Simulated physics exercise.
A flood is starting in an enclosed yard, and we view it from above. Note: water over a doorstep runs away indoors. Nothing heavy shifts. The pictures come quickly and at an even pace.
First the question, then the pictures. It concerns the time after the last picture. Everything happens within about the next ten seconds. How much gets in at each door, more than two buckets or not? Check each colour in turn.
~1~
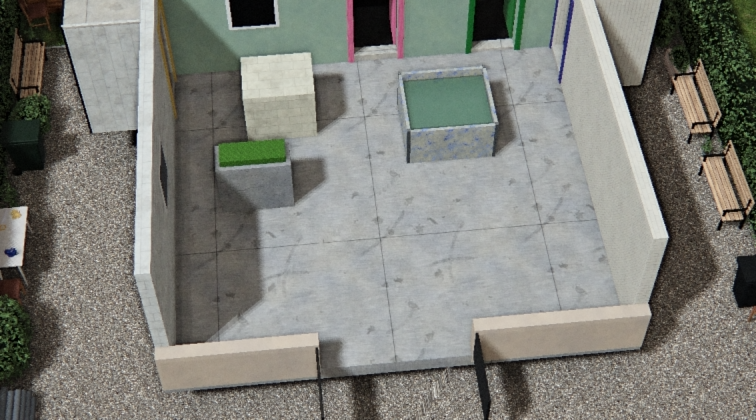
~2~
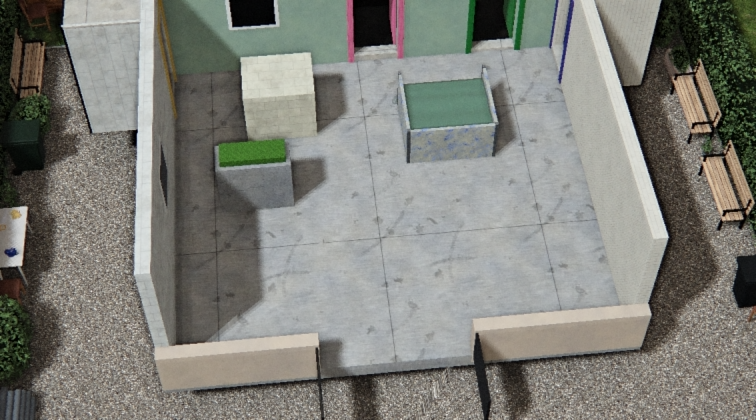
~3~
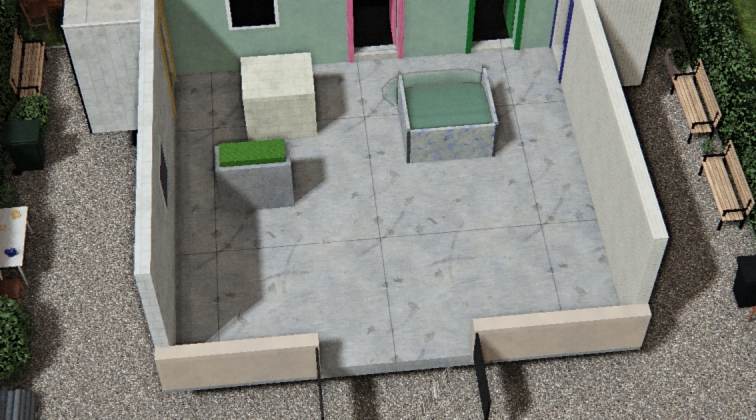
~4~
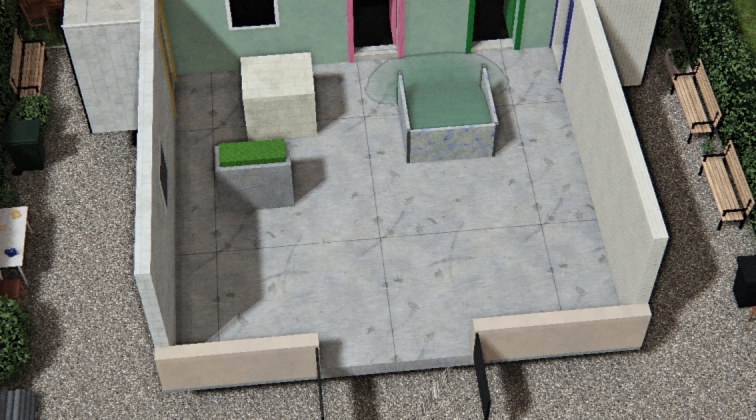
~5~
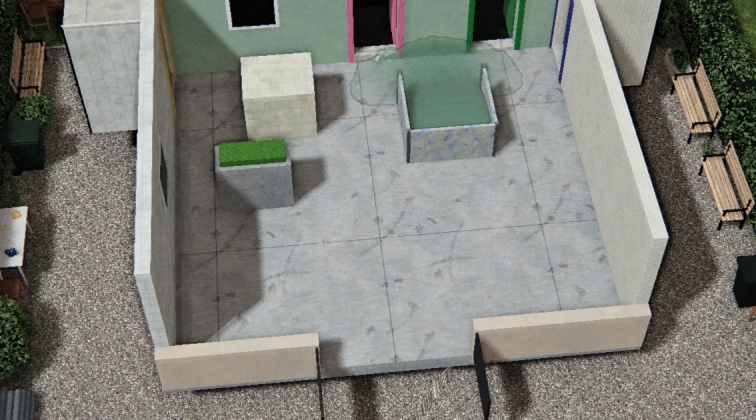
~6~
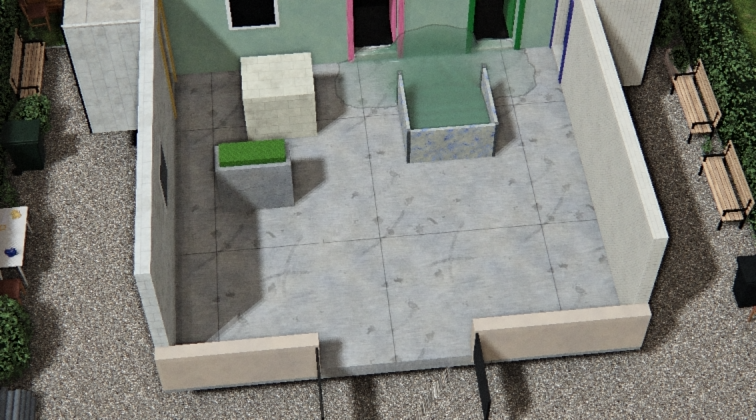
The blue door gets more than two; the pink door gets more than two; the yellow door gets two buckets or less; the green door gets more than two.
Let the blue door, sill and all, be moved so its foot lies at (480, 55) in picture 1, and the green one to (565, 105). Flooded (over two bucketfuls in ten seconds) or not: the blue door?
Answer: Blue door is flooded.
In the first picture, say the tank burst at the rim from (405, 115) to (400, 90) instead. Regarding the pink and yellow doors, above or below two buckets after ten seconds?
Lab note: Pink door below the mark, yellow door below the mark.
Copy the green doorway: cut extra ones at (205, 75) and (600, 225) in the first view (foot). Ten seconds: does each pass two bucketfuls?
Taking them in order: The first door exceeds it, the second door stays short.
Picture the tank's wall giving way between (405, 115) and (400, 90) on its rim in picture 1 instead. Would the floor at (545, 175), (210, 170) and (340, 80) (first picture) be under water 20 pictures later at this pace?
The first spot is spared, the second soaked and the third soaked.
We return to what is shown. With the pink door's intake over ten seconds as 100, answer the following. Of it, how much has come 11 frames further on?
Share by then: About 90 in a hundred.
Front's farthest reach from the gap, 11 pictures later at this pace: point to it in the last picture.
My guess would be about (176, 78).
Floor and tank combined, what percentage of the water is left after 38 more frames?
Around 78 percent.
A moment on, water covers 10 % of the floor; the blue door under two buckets in, the pink door over two buckets in, the yellow door not reached, the green door over two buckets in.
Next, water covers 20 % of the floor; the blue door far over two buckets in, the pink door over two buckets in, the yellow door wet at the sill, nothing in, the green door far over two buckets in.
Then, water covers 35 % of the floor; the blue door far over two buckets in, the pink door over two buckets in, the yellow door under two buckets in, the green door far over two buckets in.
Later, water covers 65 % of the floor; the blue door far over two buckets in, the pink door over two buckets in, the yellow door under two buckets in, the green door far over two buckets in.
In the end, water covers 85 % of the floor; the blue door far over two buckets in, the pink door over two buckets in, the yellow door under two buckets in, the green door far over two buckets in.
